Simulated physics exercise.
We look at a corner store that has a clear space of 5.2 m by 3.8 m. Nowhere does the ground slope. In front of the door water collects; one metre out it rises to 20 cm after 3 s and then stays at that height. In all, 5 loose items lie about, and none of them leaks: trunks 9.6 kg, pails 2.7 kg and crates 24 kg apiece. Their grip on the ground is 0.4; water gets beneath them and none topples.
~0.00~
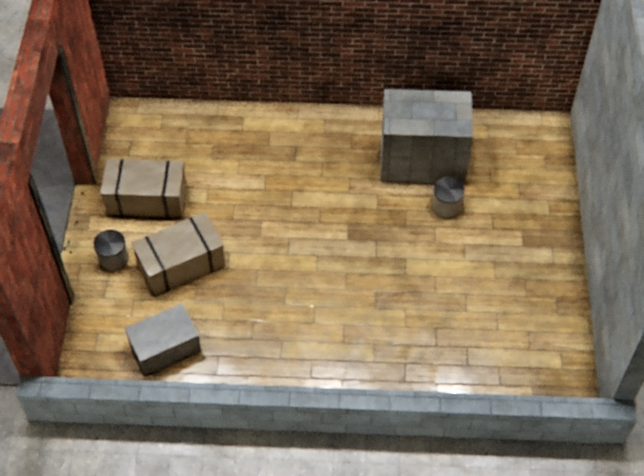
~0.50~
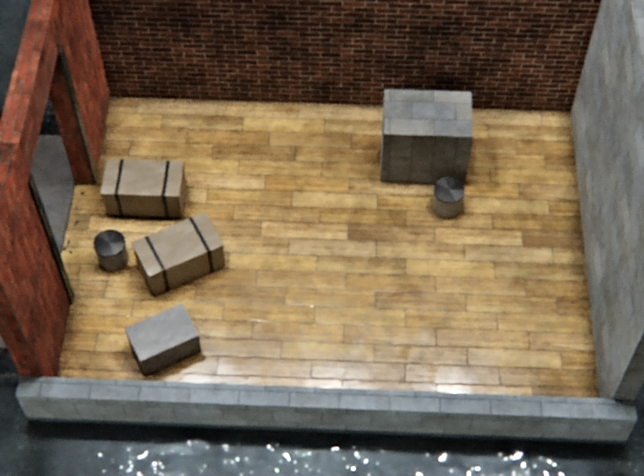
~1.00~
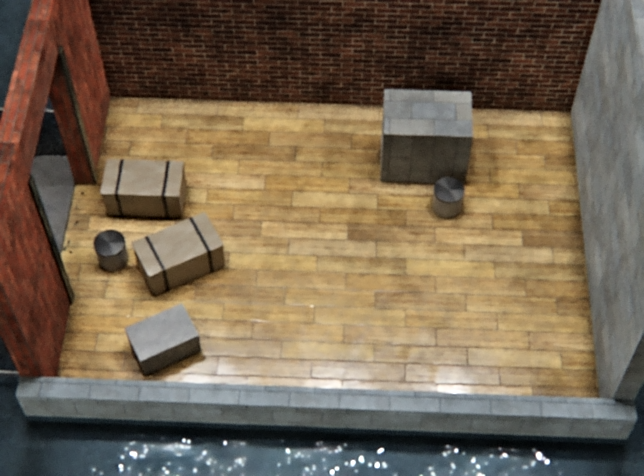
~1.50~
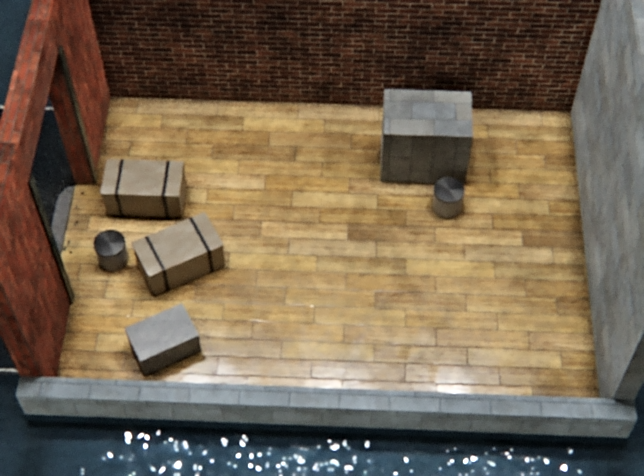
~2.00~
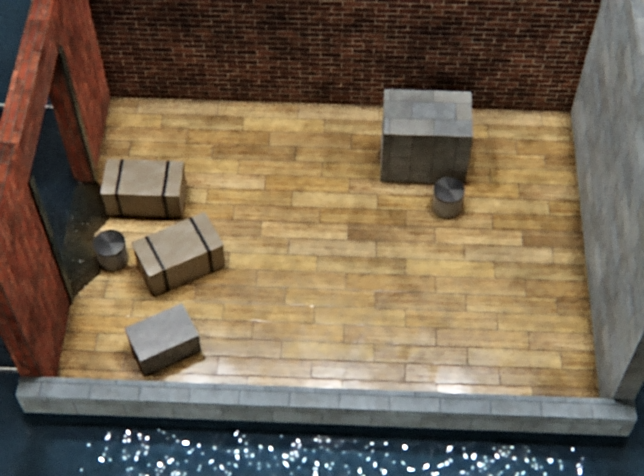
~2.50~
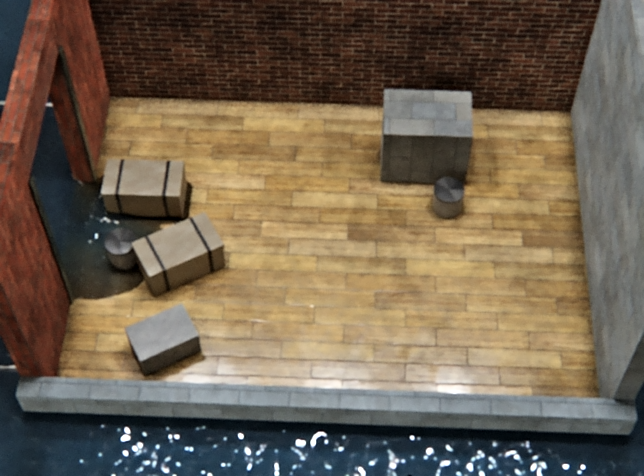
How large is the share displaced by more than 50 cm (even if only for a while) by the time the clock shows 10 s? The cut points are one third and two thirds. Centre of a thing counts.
The result will fall in the upper range, two thirds or past it.
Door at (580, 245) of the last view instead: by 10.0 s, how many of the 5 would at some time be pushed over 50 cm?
Then it comes to 3.
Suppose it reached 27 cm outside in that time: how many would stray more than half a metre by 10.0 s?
It would come to 4 of them.
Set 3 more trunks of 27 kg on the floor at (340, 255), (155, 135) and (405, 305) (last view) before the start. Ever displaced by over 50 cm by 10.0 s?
In the same order as the question: Farther, not as far, not as far.
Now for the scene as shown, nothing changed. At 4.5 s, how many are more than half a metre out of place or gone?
By that point, 3.
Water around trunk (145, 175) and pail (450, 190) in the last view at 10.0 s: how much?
I'd put it at 4 cm and 10 cm respectively.
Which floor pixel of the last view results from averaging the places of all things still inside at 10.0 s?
(370, 262).
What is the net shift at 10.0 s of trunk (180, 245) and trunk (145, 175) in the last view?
First 350 cm, then 100 cm.
After 3.5 s 1 of 5 are over 50 cm from their spots; 1 afloat.
After 4.5 s 3 of 5 are over 50 cm from their spots; 1 afloat.
After 7.0 s 4 of 5 are over 50 cm from their spots; 4 afloat.
After 10.0 s 3 of 5 are over 50 cm from their spots, and 4 have been at some point; 4 afloat.
